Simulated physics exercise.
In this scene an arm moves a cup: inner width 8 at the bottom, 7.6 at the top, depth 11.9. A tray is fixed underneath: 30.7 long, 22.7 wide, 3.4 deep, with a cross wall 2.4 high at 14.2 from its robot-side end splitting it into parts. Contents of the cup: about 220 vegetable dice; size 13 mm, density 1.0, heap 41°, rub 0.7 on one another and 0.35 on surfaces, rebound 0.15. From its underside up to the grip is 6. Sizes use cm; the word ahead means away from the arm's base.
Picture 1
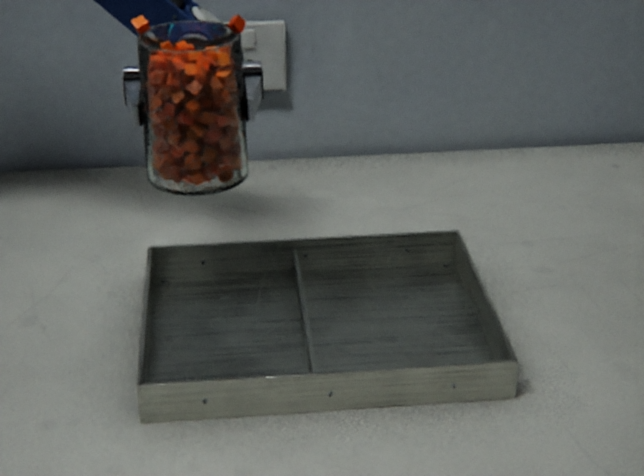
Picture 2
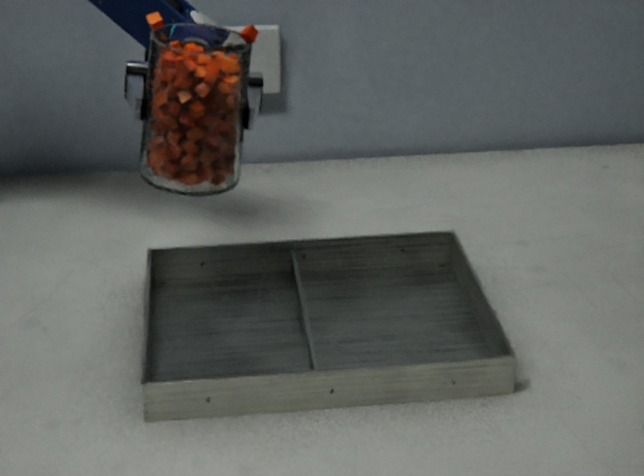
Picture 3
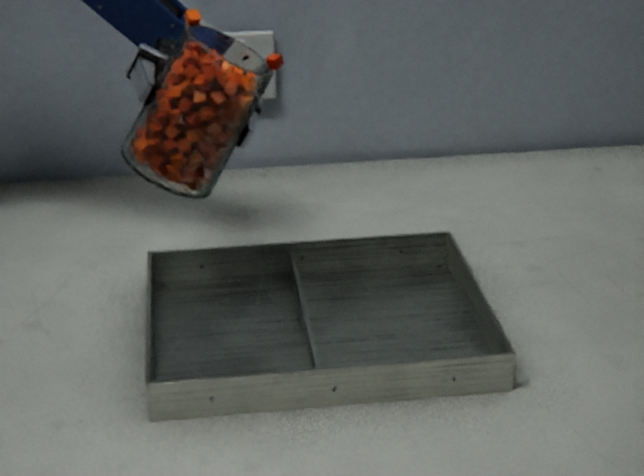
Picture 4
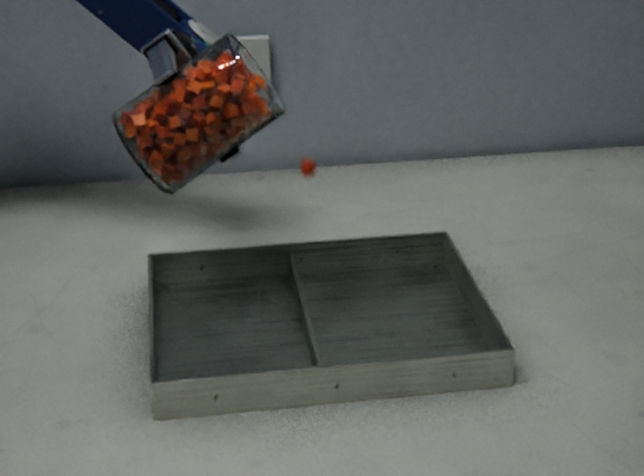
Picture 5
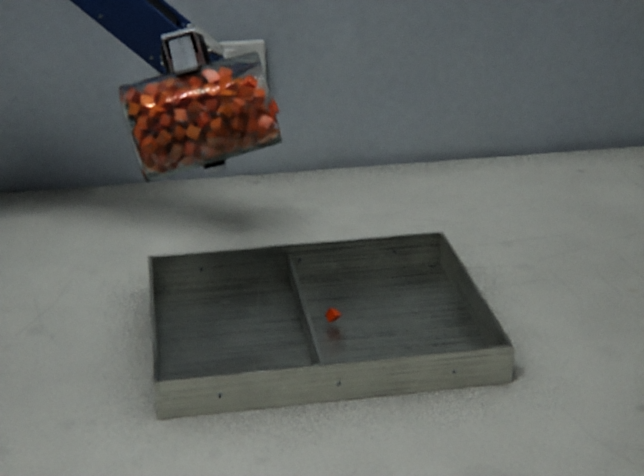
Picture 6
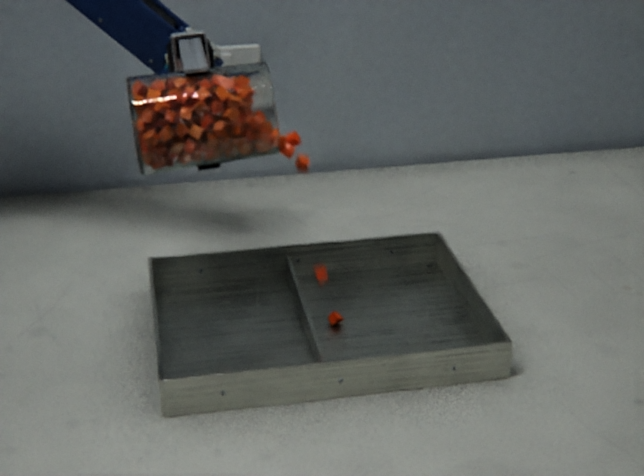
A clear cup packed with orange-red cubes, gripped by a blue arm at upper left, hangs above a pale tabletop against a grey-blue wall with a light plate, seen from slightly above. Below sits a shallow grey tray split by a divider. The arm tips the cup rightward until it lies nearly sideways, and a few cubes drop out, some landing right of the divider.
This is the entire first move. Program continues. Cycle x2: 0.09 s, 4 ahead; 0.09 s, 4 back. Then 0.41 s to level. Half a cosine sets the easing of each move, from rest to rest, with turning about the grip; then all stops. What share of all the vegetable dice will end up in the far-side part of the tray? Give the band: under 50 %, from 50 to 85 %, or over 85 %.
The share falls between 50 and 85 %.
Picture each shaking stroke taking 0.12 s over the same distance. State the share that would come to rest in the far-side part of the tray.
Roughly 40 in a hundred.
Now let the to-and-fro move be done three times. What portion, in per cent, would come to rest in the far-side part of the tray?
Then roughly 65 percent.
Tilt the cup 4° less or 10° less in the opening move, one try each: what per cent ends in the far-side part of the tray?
They would come to near 60 and 45 per cent.
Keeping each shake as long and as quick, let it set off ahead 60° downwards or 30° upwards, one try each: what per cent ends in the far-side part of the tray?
Roughly 20 per cent, then 80 per cent.
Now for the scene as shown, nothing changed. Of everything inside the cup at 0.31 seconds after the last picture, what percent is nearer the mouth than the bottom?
I'd say close to 65 per cent.
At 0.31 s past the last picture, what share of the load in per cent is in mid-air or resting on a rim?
Roughly 12 per cent.
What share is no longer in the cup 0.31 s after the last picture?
About 45 per cent.
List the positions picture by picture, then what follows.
The first frame shows the cup middle at (194, 109), level; upper third of the load around (189, 76), from x 140 to 235, top at y 25; 220 in the cup.
The second frame shows the cup middle at (195, 110), tilted 8° forward; upper third of the load around (193, 76), from x 150 to 250, top at y 20.
The third frame shows the cup middle at (197, 113), tilted 30° forward; upper third of the load around (201, 83), from x 135 to 275, top at y 20.
The fourth frame shows the cup middle at (198, 115), tilted 56° forward; upper third of the load around (209, 90), from x 130 to 310, top at y 60; 219 in the cup, 1 in flight or on a rim.
The fifth frame shows the cup middle at (200, 116), tilted 78° forward; upper third of the load around (196, 97), from x 135 to 335, top at y 75; 219 in the cup, 1 in the far-side part.
The sixth frame shows the cup middle at (202, 118), tilted 86° forward; upper third of the load around (189, 98), from x 140 to 335, top at y 80; 217 in the cup, 2 in the far-side part, 1 in flight or on a rim.
Then, 0.31 s on, tilted 86° forward, highest piece 25 above the table; 124 in the cup, 70 in the far-side part, 26 in flight or on a rim.
Then, 0.62 s on, tilted 27° forward, highest piece 27 above the table; 126 in the far-side part, 84 in the cup, 6 in the robot-side part, 1 on the table or floor, 3 in flight or on a rim.
Then, 0.97 s on, level, highest piece 23 above the table; 129 in the far-side part, 84 in the cup, 6 in the robot-side part, 1 on the table or floor.
Then, 2.02 s on, level, highest piece 23 above the table; 129 in the far-side part, 84 in the cup, 6 in the robot-side part, 1 on the table or floor.
In the end, 129 in the far-side part, 84 in the cup, 6 in the robot-side part, 1 on the table or floor. That is 59 % in the far-side part of the tray.
